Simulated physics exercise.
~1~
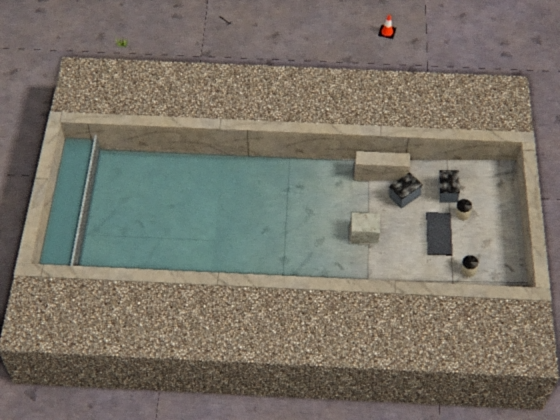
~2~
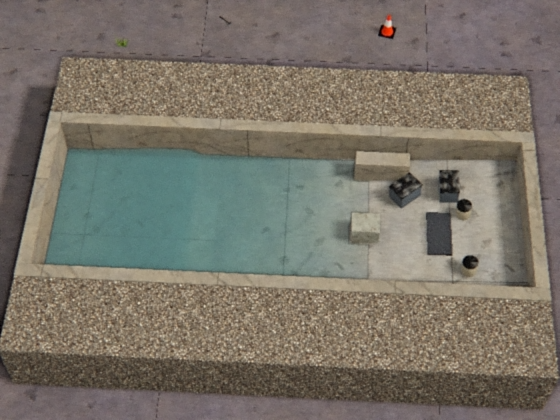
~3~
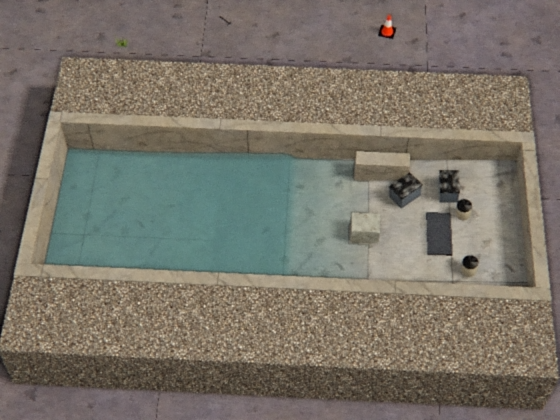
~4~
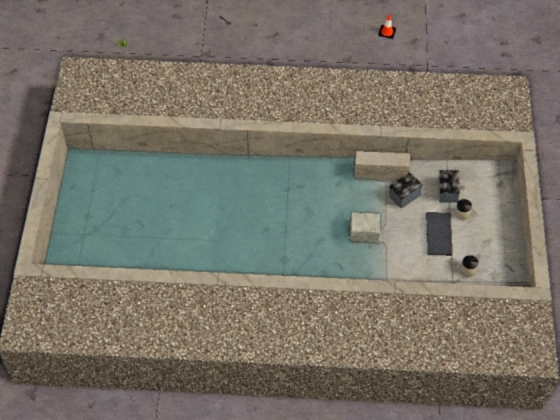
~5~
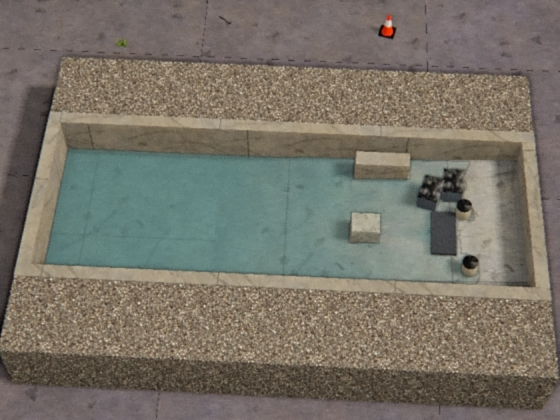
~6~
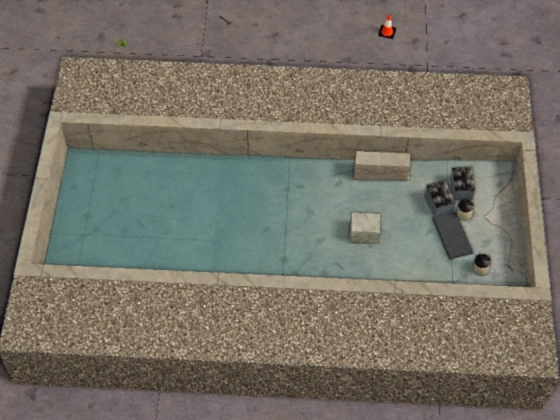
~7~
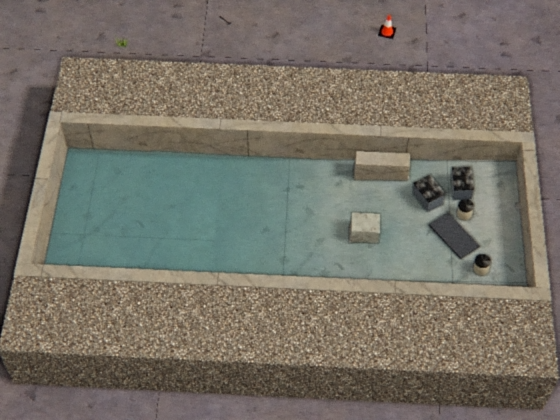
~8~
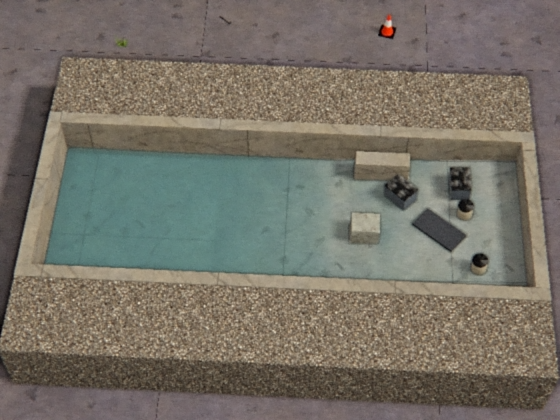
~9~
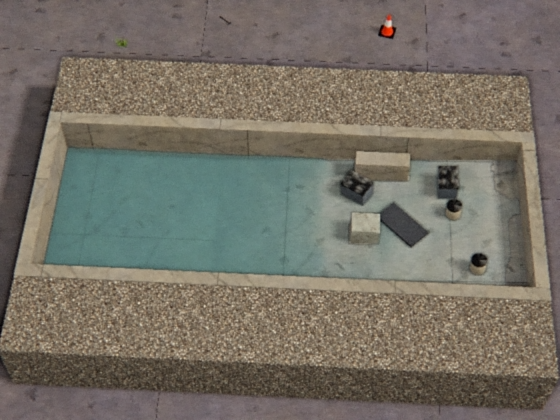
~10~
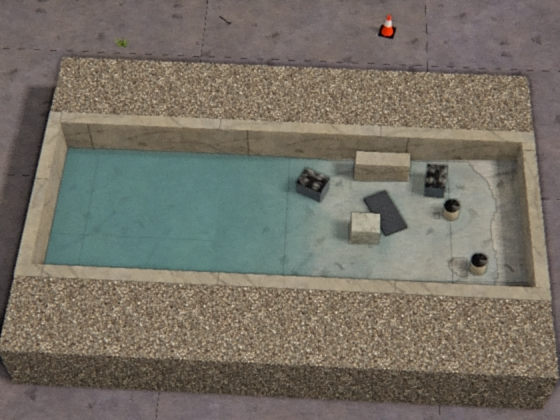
In the video, a barrier at the left of a stone basin vanishes and water sweeps right up the shallow ramp, shifting dark crates, a flat slab and small pails. The water then draws back, carrying the crates and slab left while the pails stay near the right end.
